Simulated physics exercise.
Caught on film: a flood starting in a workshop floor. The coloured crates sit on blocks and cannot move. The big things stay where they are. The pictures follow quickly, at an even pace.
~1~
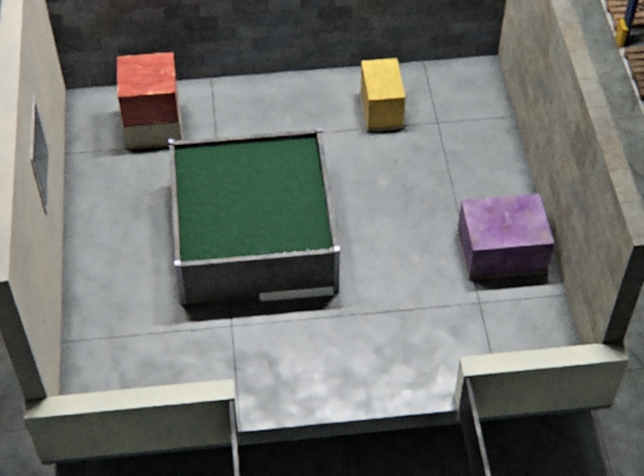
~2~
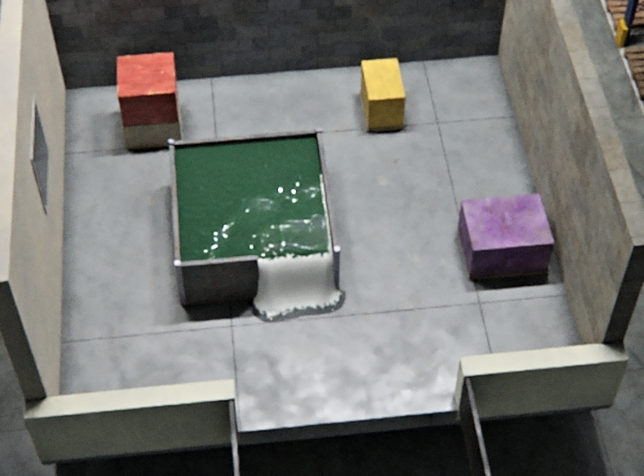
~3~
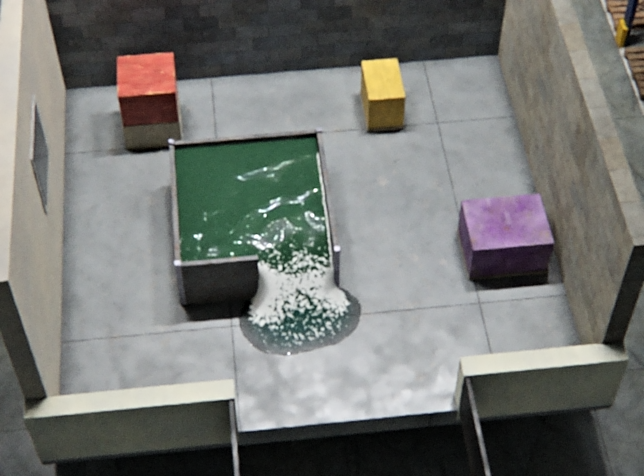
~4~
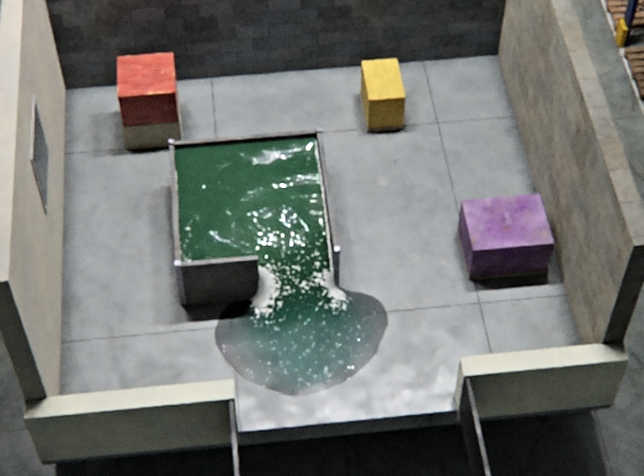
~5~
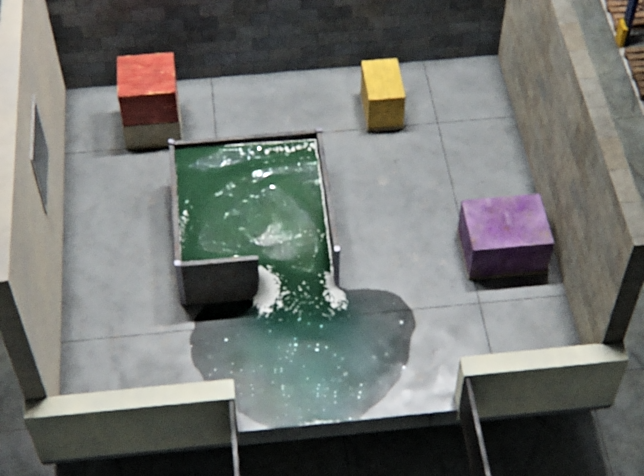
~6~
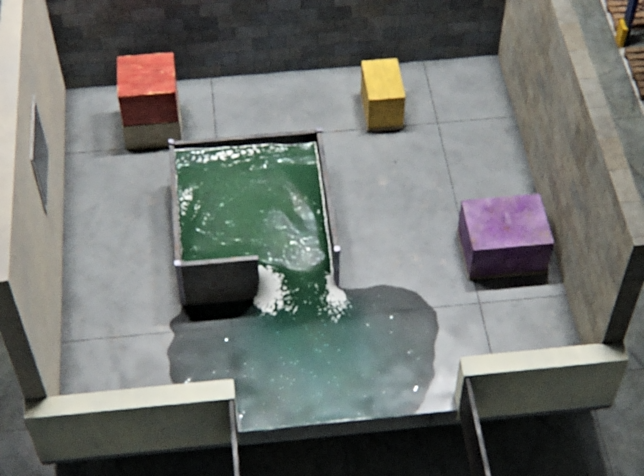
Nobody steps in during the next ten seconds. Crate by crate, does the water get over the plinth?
The purple crate is soaked; the yellow crate keeps dry; the red crate keeps dry.
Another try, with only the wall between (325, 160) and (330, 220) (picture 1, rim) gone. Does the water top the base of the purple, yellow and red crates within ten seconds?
One by one: Purple gets wet, yellow is wetted, red escapes it.
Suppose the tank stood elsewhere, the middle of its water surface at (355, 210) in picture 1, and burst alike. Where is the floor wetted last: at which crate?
I say the one in red.
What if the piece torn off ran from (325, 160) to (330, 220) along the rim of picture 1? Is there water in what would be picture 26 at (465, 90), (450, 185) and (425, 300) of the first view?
In turn: Covered, flooded, covered.
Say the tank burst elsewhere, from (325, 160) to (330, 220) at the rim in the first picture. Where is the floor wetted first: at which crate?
That is the purple crate.
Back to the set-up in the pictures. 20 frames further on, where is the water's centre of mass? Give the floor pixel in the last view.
At about (274, 269).
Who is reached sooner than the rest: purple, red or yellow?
The purple-painted one.
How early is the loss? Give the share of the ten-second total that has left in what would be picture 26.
Some 60 per cent.
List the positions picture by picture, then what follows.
In the first frame, the tank at (252, 199) is whole and still.
In the second frame, the front is at (258, 310), out from the gap at (297, 277).
In the third frame, the front is at (261, 343), out from the gap at (297, 280).
In the fourth frame, water pours out at (297, 281) and has run to a hidden place.
In the fifth frame, water pours out at (297, 281) and has run to a hidden place.
In the sixth frame, the front is at a hidden place, out from the gap at (297, 280).
A moment on, water covers 20 % of the floor; the purple crate not reached, the yellow crate not reached, the red crate not reached.
Next, water covers 25 % of the floor; the purple crate not reached, the yellow crate not reached, the red crate not reached.
Then, water covers 35 % of the floor; the purple crate water round its plinth, the yellow crate not reached, the red crate not reached.
Later, water covers 50 % of the floor; the purple crate water round its plinth, the yellow crate not reached, the red crate water round its plinth.
In the end, water covers 60 % of the floor; the purple crate was topped, the yellow crate stayed above the water, the red crate stayed above the water.
